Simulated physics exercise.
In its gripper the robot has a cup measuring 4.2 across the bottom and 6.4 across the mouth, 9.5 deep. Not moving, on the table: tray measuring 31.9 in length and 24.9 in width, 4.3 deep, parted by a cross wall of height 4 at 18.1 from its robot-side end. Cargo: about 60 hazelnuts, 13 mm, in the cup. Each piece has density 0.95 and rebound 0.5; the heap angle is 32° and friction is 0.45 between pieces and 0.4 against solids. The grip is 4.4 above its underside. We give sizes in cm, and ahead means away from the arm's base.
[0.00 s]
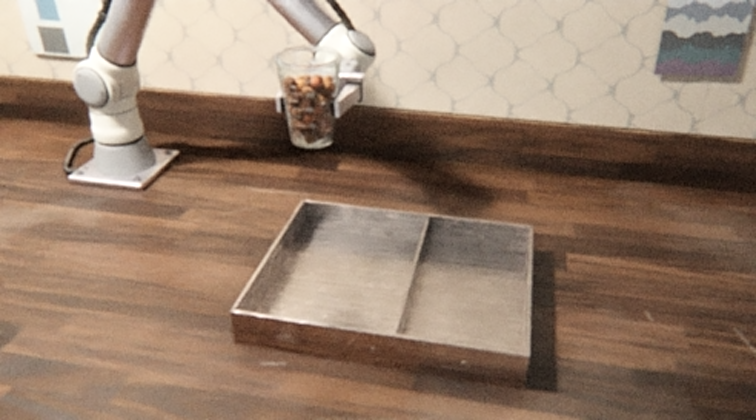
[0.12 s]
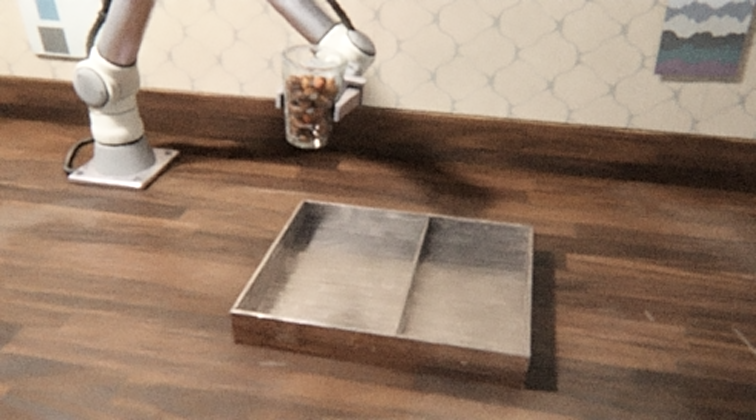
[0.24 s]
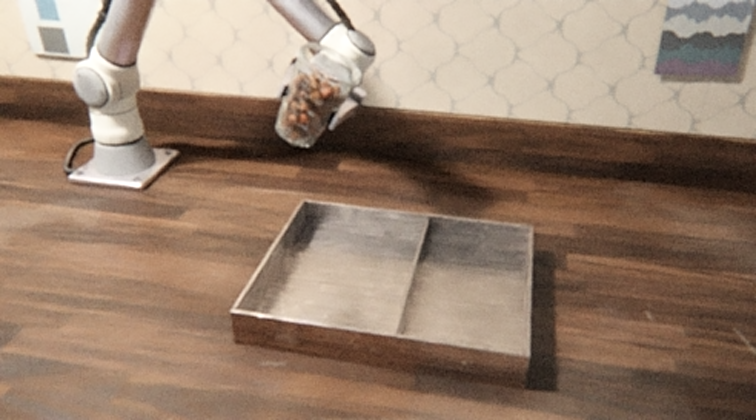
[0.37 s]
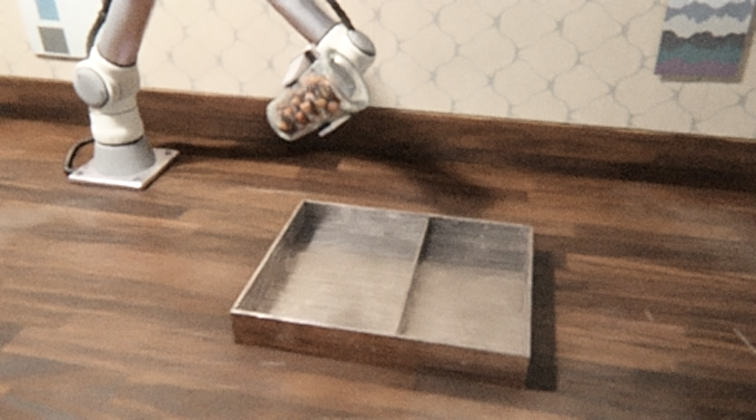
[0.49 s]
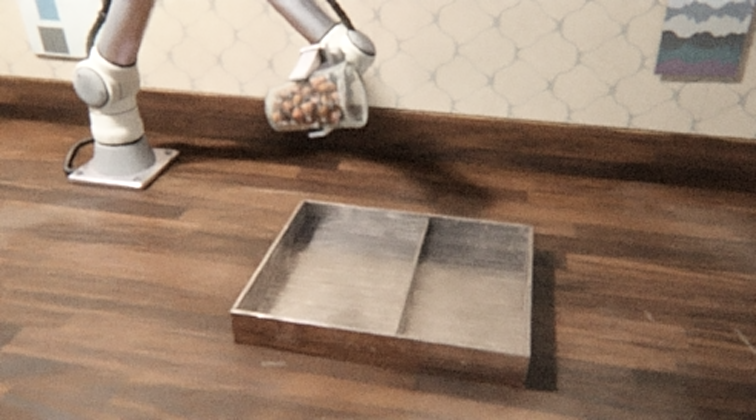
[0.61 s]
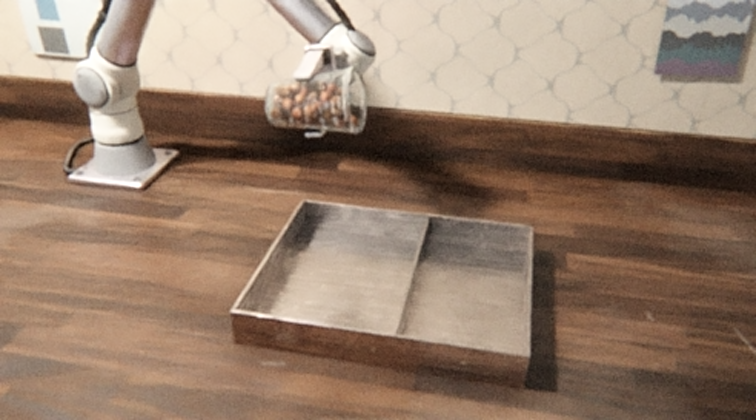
Robot arm gripping a clear cup of hazelnuts and tilting it onto its side above a wooden table with a divided tray.
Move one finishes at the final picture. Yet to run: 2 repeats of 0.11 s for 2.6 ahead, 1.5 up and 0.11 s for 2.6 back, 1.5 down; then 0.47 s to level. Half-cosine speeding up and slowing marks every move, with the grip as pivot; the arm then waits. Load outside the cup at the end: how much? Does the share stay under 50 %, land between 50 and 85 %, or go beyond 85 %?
It lands between 50 and 85 %.
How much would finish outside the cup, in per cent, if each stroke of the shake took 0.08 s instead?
I'd expect some 95 per cent.
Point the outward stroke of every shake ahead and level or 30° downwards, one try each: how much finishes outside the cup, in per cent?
Roughly 60 per cent, then 45 per cent.
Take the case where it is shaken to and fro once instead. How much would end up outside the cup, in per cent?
About 50 %.
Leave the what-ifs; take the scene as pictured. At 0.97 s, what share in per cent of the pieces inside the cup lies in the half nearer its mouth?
About 75 percent.
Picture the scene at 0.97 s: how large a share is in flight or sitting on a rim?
That comes to about 10 per cent, more or less.
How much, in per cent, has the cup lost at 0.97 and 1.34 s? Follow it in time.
At the first moment 45 per cent, at the second 75 per cent.
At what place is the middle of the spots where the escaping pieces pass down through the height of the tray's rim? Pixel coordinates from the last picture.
Around (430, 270).
After 0.97 s, tilted 82° forward, highest piece 26 above the table; 33 in the cup, 14 in the far-side part, 8 in the robot-side part, 6 in flight or on a rim.
After 1.34 s, tilted 27° forward, highest piece 27 above the table; 24 in the far-side part, 19 in the robot-side part, 16 in the cup, 1 on the table or floor, 1 in flight or on a rim.
After 1.72 s, level, highest piece 24 above the table; 26 in the far-side part, 18 in the robot-side part, 16 in the cup, 1 on the table or floor.
After 2.77 s, level, highest piece 24 above the table; 26 in the far-side part, 18 in the robot-side part, 16 in the cup, 1 on the table or floor.
In the end, 26 in the far-side part, 18 in the robot-side part, 16 in the cup, 1 on the table or floor. That is 74 % outside the cup.
